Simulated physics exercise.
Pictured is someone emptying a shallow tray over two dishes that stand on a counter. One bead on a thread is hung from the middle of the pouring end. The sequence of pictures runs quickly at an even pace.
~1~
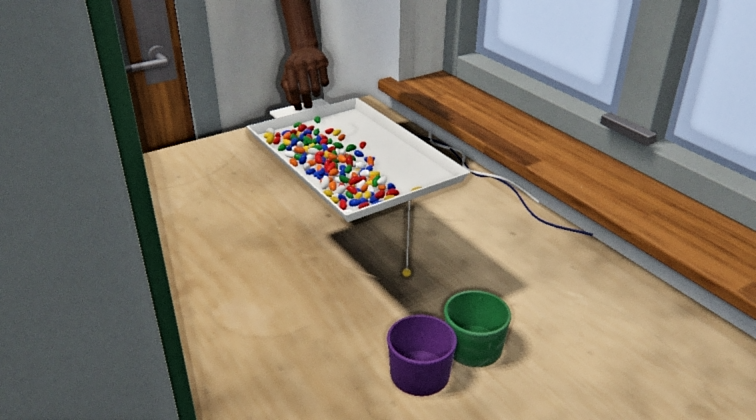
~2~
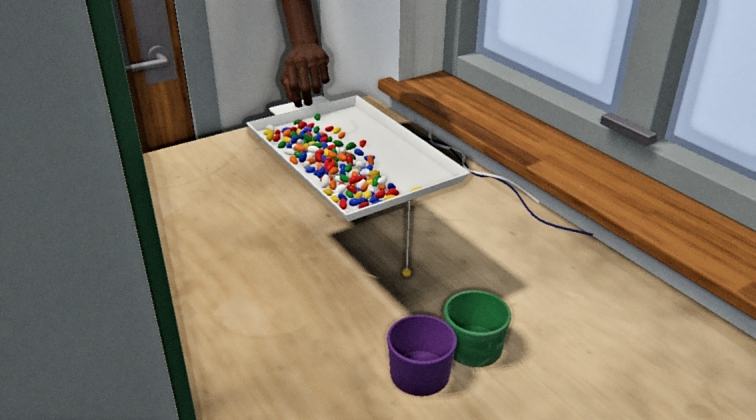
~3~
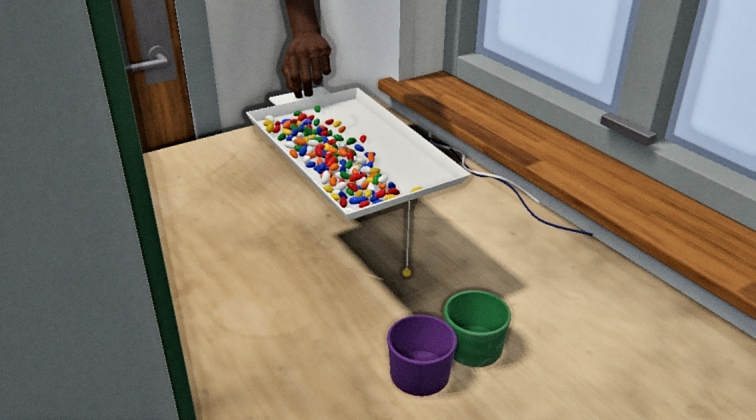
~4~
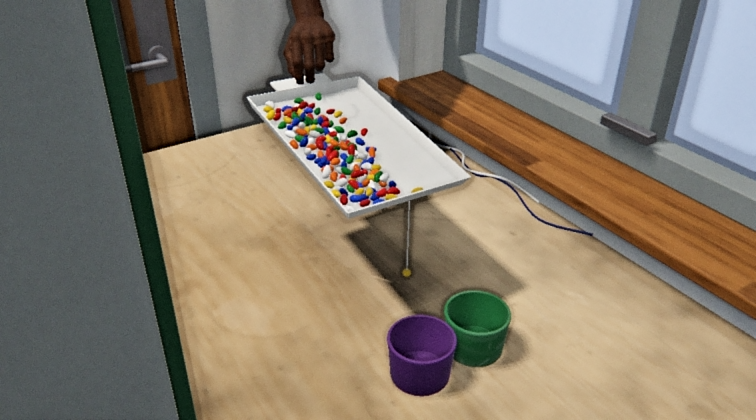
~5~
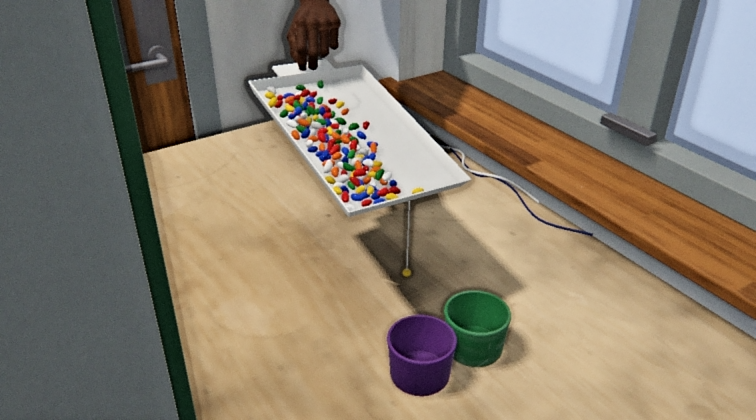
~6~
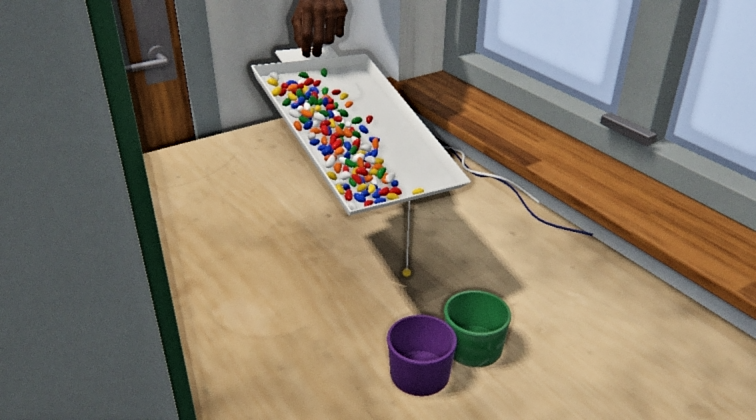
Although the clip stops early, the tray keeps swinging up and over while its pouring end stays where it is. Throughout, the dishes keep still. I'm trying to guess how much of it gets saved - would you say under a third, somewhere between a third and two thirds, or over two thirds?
The dishes will not reach a third of the load.
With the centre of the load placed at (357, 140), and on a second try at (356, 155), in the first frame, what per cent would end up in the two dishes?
Close to 10 and close to 10 per cent.
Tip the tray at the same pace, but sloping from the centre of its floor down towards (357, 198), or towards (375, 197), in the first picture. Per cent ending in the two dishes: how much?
You'd see roughly 0 per cent the first time and 20 per cent the second.
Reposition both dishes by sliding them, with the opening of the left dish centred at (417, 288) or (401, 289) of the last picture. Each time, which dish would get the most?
Placement one gives the one at right, placement two gives the one at right.
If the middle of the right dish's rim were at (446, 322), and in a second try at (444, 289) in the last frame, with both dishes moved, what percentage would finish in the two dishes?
Around 10 and then 40 per cent.
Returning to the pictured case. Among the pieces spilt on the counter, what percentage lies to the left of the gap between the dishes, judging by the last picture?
40 per cent, roughly.
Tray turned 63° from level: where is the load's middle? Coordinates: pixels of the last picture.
I'd put the middle close to (425, 181).
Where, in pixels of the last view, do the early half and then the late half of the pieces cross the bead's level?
At (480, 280) for the first part, then at (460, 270) for the others.
Soon after the last picture, tray tipped steeply; most on the tray; a small part in the air.
A little later, tray tipped right over; a stray few on the tray; a stray few in the left dish; a small part in the right dish; most outside both; a small part in the air.
Later still, tray tipped past a quarter turn; a small part in the left dish; a small part in the right dish; nearly all outside both.
At rest, tray tipped past a quarter turn; a small part in the left dish; a small part in the right dish; nearly all outside both.
